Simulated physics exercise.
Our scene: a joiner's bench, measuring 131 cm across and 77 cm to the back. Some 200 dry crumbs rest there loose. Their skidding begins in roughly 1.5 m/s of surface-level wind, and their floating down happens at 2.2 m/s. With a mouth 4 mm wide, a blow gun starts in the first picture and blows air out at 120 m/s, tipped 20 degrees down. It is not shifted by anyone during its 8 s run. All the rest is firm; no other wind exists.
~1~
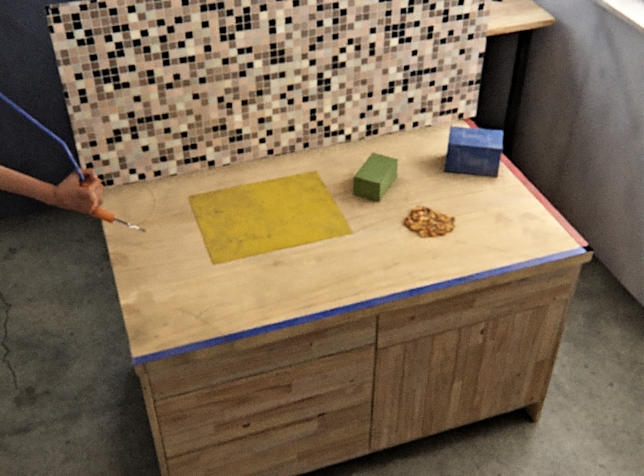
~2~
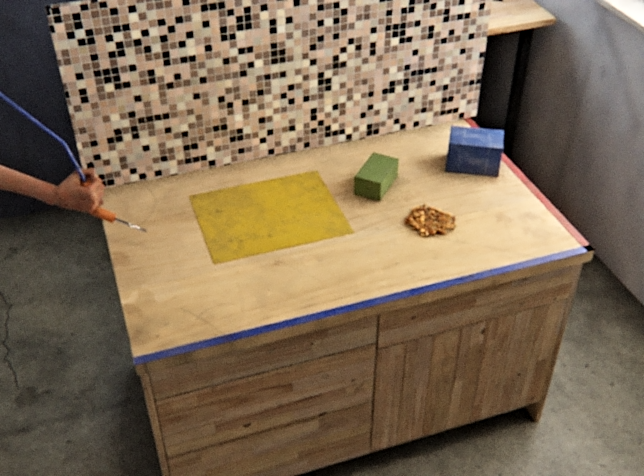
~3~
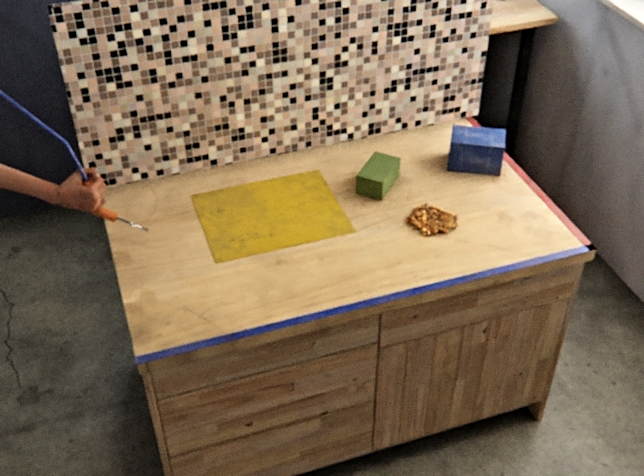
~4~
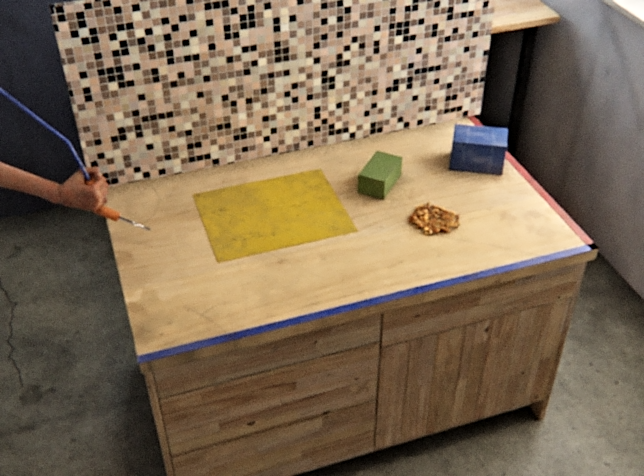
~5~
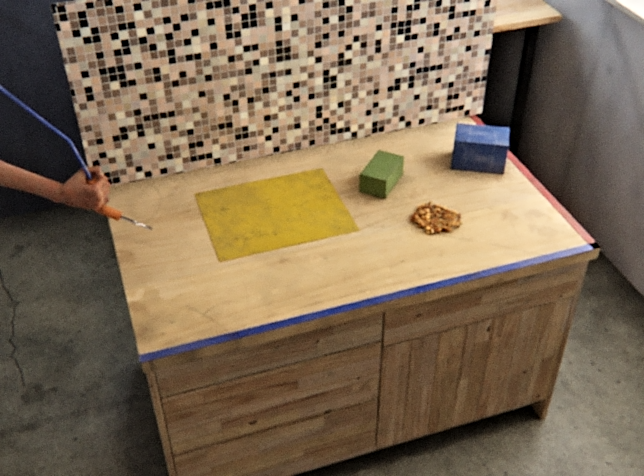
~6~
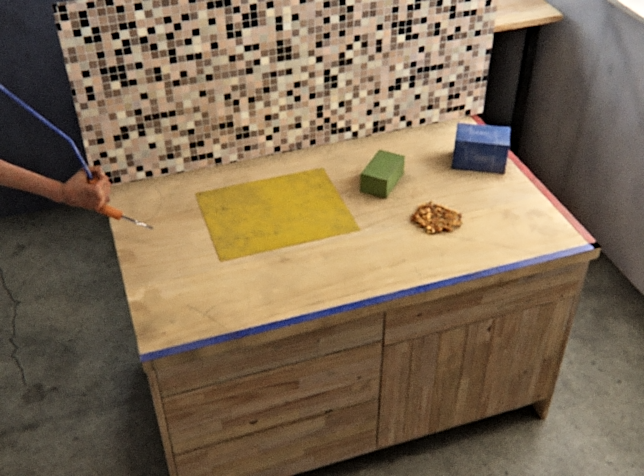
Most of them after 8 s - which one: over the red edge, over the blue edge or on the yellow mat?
It is red that holds the most.
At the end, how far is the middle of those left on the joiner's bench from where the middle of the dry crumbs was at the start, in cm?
35 cm.
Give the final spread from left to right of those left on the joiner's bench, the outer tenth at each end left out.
20 centimetres or so.
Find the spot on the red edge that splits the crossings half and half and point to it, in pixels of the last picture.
I'd say roughly (555, 198).
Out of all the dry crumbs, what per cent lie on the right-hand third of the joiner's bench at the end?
About 20 %.
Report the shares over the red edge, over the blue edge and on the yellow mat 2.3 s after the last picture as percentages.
50 % red, 5 % blue, 0 % yellow.
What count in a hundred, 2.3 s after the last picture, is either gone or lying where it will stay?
It comes out at some 50 %.
Then, 1.4 s after the last picture, 78 % are on the move or not yet settled, 7 % are over the blue edge, 22 % over the red edge and 0 % on the yellow mat; the middle of those still in play is near (510, 203).
Then, 2.3 s after the last picture, 52 % are on the move or not yet settled, 7 % are over the blue edge, 46 % over the red edge and 0 % on the yellow mat; the middle of those still in play is near (526, 196).
Then, 4.2 s after the last picture, 32 % are on the move or not yet settled, 7 % are over the blue edge, 62 % over the red edge and 0 % on the yellow mat; the middle of those still in play is near (532, 194).
Then, 7.8 s after the last picture, at the end, 7 % are over the blue edge, 71 % over the red edge and 0 % on the yellow mat; the middle of those still in play is near (530, 189).
